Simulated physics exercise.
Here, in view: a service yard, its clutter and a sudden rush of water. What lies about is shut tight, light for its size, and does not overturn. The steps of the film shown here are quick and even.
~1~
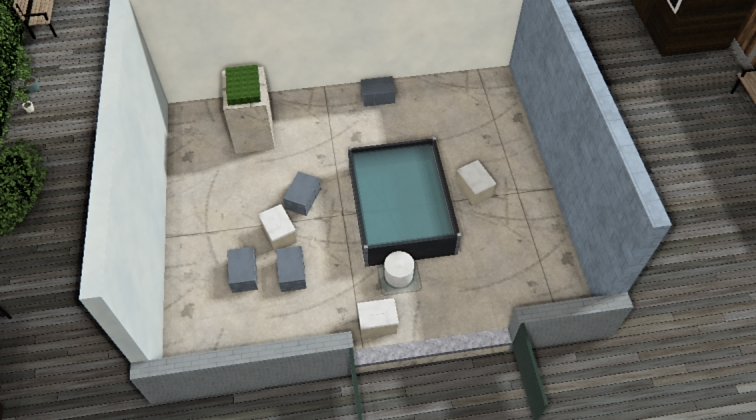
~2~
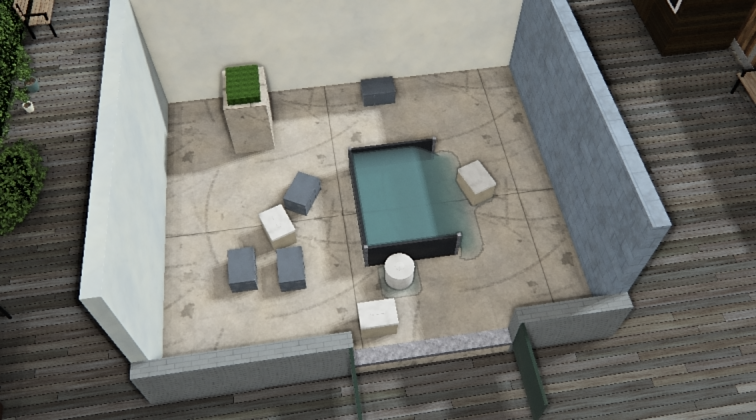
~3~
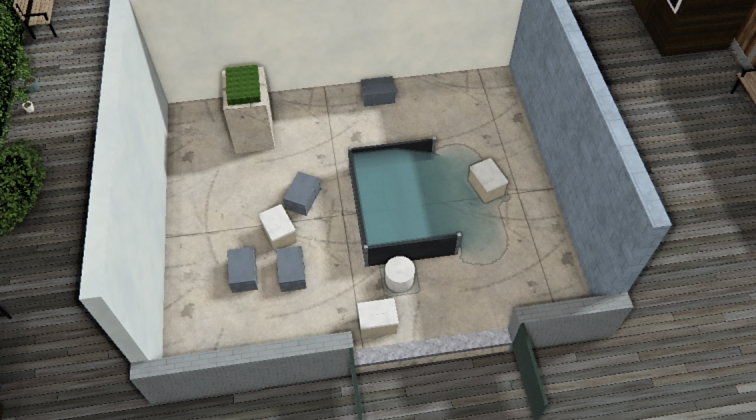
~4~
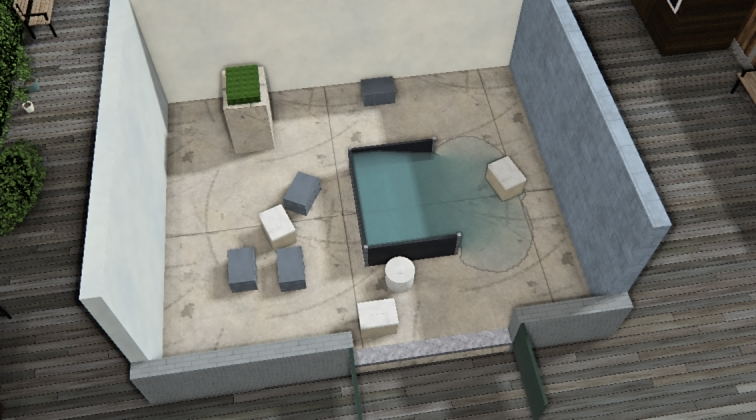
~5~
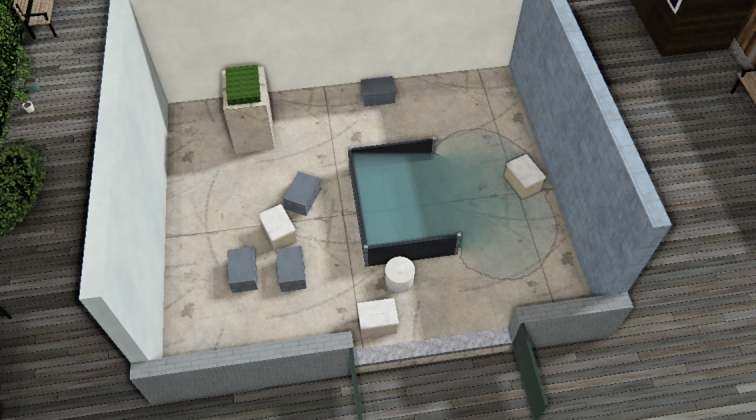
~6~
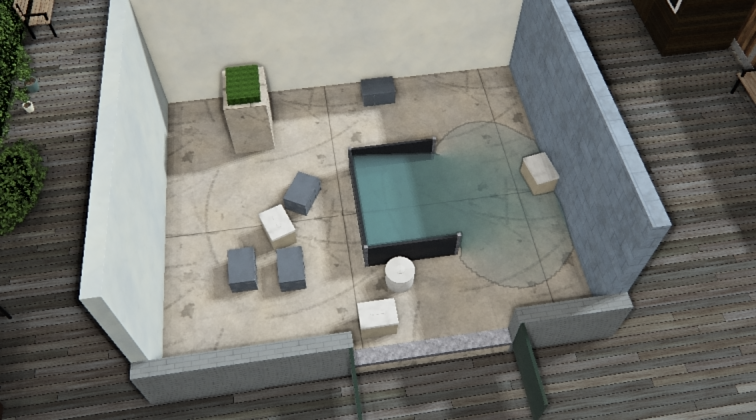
Walled concrete yard with scattered blocks, water spreading from the open right side of a dark tank and pushing a pale box rightward.
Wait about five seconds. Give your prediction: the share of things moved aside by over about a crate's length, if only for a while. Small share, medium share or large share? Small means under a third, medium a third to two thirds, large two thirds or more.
A medium share.
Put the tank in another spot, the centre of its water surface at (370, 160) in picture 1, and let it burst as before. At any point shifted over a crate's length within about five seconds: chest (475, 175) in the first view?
That one, I'd say: Made it that far.
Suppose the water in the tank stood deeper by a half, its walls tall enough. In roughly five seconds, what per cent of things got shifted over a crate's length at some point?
50 % or so.
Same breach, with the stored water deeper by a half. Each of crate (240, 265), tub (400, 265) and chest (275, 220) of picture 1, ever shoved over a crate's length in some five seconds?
The first one: Doesn't reach it. The second: Reaches it. The third: Doesn't reach it.
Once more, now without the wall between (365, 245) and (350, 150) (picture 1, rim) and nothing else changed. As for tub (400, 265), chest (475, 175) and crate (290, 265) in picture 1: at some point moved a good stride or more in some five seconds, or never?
Falls short, falls short, travels that far.
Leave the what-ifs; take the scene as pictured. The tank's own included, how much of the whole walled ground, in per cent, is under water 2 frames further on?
30 %.
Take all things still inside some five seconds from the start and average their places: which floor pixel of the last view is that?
Estimate: Close to (318, 220) px.
A moment on, 1 of 8 are well off their spots; 1 afloat.
Next, 1 of 8 are well off their spots; 1 afloat.
Later, 1 of 8 are well off their spots; 2 afloat.
In the end, 4 of 8 are well off their spots, and 4 have been at some point; 3 afloat.
